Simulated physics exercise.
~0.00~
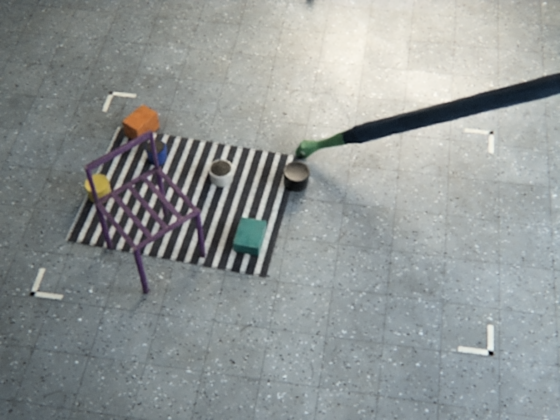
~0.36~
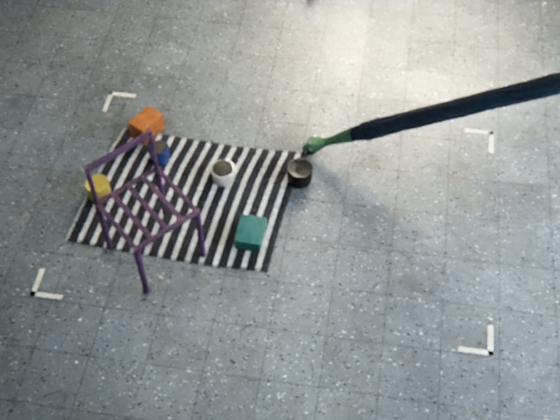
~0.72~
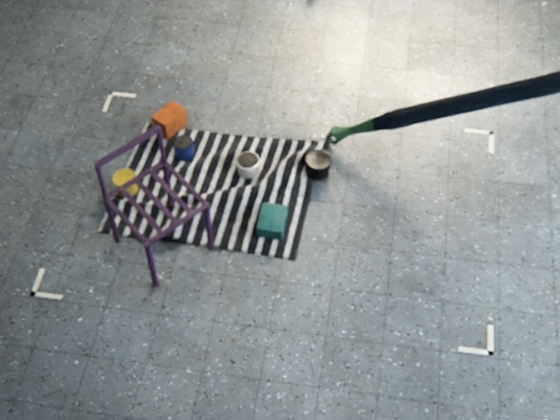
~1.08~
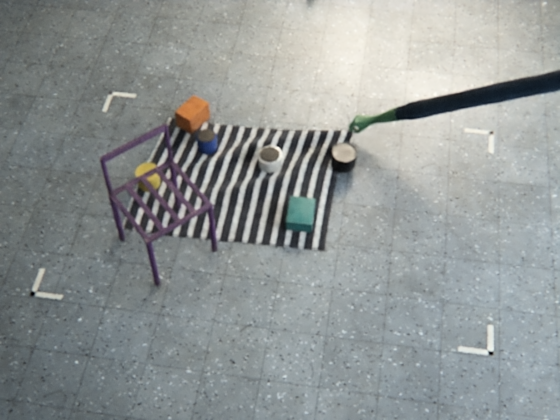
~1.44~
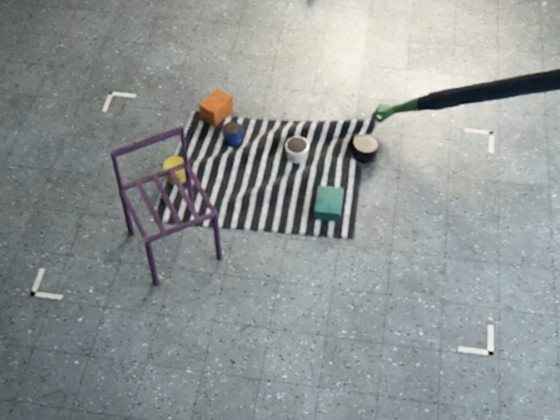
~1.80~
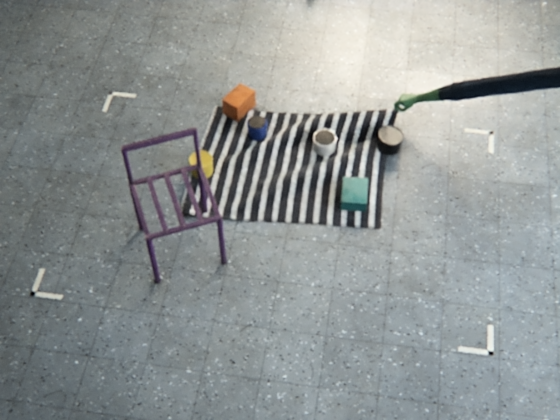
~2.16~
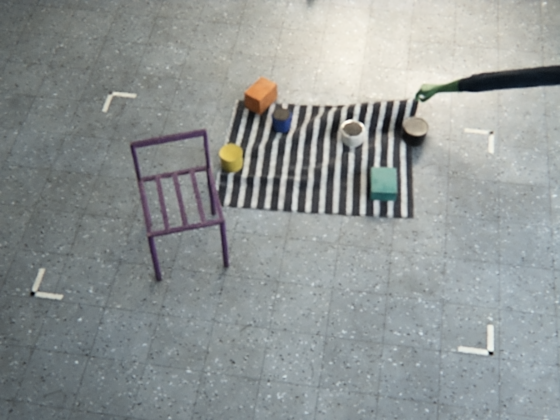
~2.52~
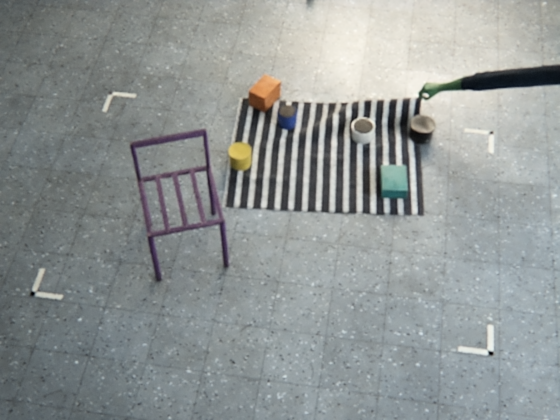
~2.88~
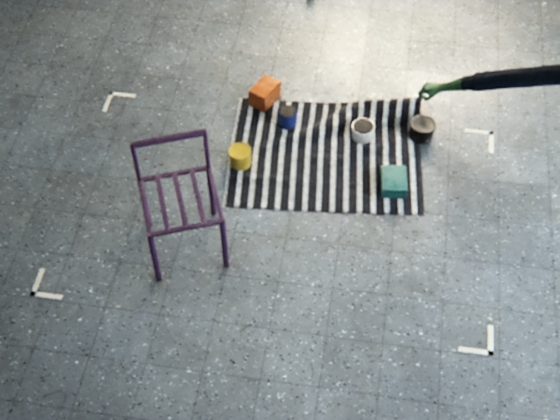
At first, a striped dust sheet lies on a grey tiled floor, holding an orange crate, a blue pot, a yellow bin, a white pot, a teal crate and a black bin, while a purple chair stands over its left side. A dark arm with a green gripper holds the sheet's upper right corner. After barely shifting it, the arm drags the sheet steadily right and slightly upward. Everything lying on it rides along, while the chair stays put and the sheet slides out from beneath it. The pull slows and stops, leaving the sheet right of the chair, still loaded, with the gripper at its corner.
